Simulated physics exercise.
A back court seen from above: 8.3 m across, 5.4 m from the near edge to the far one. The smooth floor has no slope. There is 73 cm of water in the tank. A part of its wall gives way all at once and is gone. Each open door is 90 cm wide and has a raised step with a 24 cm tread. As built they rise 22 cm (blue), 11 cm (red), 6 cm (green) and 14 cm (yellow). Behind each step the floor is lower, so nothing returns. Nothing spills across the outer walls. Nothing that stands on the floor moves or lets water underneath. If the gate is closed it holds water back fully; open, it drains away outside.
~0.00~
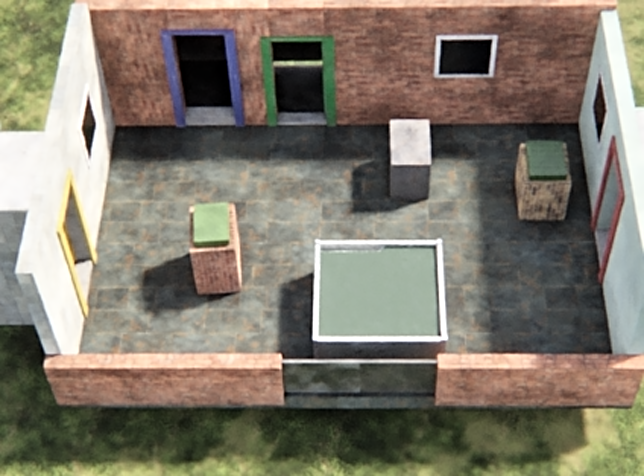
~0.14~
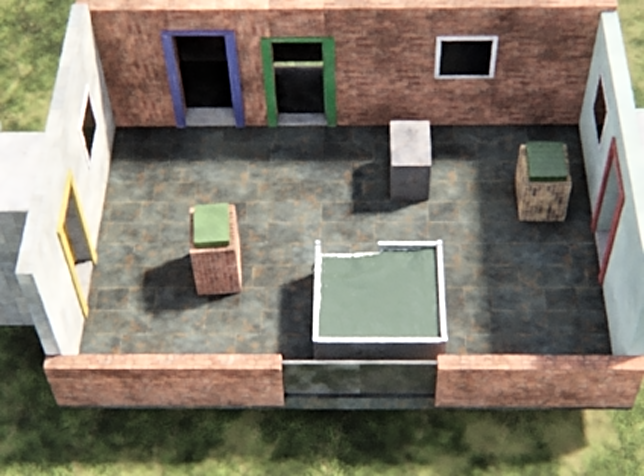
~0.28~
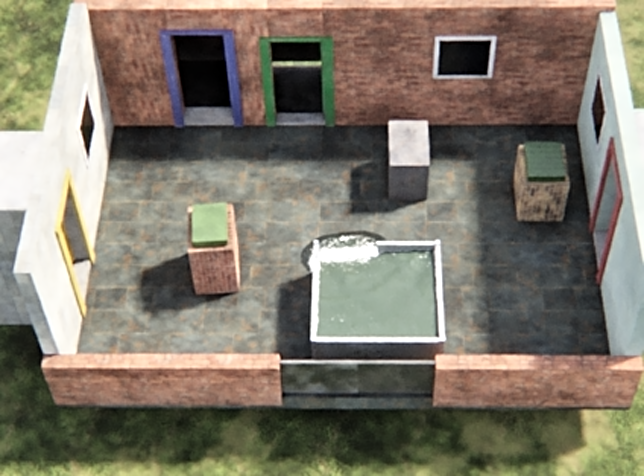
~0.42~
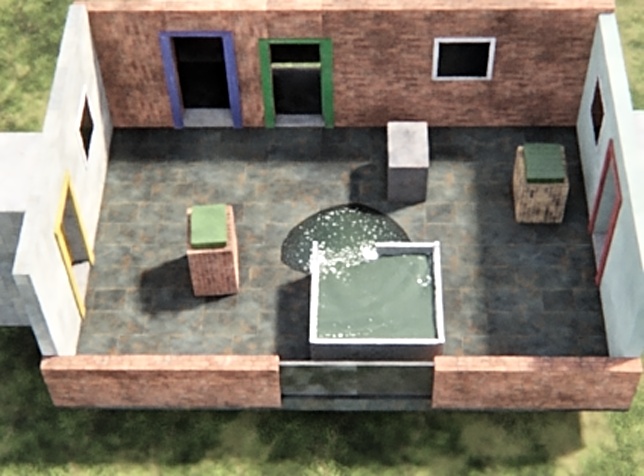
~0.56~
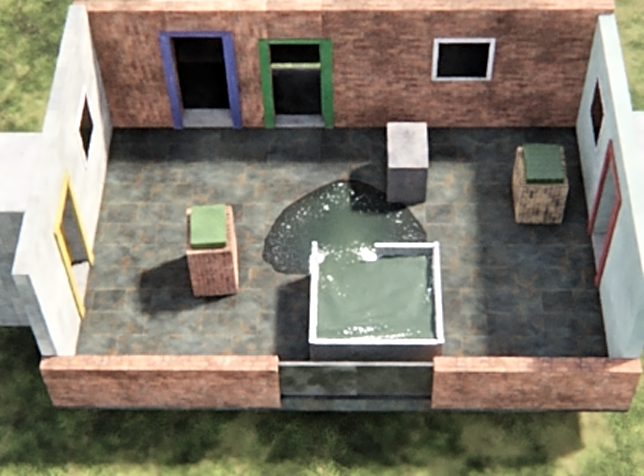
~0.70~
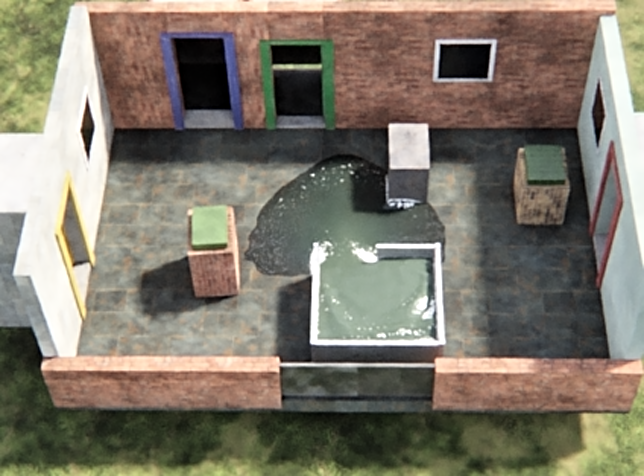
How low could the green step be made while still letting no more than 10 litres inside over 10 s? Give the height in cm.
At least 24 cm or so.
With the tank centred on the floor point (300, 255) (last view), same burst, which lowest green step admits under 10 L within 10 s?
About 34 cm.
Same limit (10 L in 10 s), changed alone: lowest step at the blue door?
About 13.0 cm at blue.
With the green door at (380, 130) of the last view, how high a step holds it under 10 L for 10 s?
About 31 cm.
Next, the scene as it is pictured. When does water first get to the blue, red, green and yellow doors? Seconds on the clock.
Blue 1.6 s, red 3.2 s, green 1.0 s, yellow 4.5 s.
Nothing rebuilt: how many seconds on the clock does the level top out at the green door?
Near 2.4 s.
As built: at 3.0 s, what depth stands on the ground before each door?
Depths in cm: Blue 14, red 0, green 19, yellow 0.
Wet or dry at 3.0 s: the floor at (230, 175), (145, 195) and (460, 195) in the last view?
In turn: Under water, flooded, wet.
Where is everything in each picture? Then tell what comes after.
The first picture shows the tank at (379, 292) is whole and still, 73 cm deep; the green door at (300, 85) is dry.
In the second picture, the gap is on the far side, the front 0.3 m out at a hidden place; the back of the tank holds 73 cm.
In the third picture, water pours out on the far side and has run 0.8 m, to (354, 235); about 12 cm deep outside, 73 cm at the back.
In the fourth picture, water pours out on the far side and has run 1.4 m, to (343, 209); about 8 cm deep outside, 71 cm at the back.
In the fifth picture, water pours out on the far side and has run 2.0 m, to (336, 185); about 6 cm deep outside, 63 cm at the back.
In the sixth picture, water pours out on the far side and has run 2.6 m, to (334, 160); about 5 cm deep outside, 62 cm at the back; 1.0 m in a straight line remain to the green door at (299, 88).
After 1.4 s water covers 25 % of the floor, deepest (40 cm) near (343, 273); 14 cm at the green door, 20 litres in over its 6 cm step.
After 3.0 s water covers 45 % of the floor, deepest (25 cm) near (113, 142); 19 cm at the green door, 179 litres in over its 6 cm step.
After 10.0 s water covers 95 % of the floor, deepest (11 cm) near (365, 387); 6 cm at the green door, 282 litres in over its 6 cm step.
At the green door as built, the water arrived by 1.0 s and peaked near 22 cm at 2.4 s.
With a step of 20 cm, 30 litres would have come in within the 10 s; with 27 cm, 2 litres. So under 10 litres takes about 24 cm.
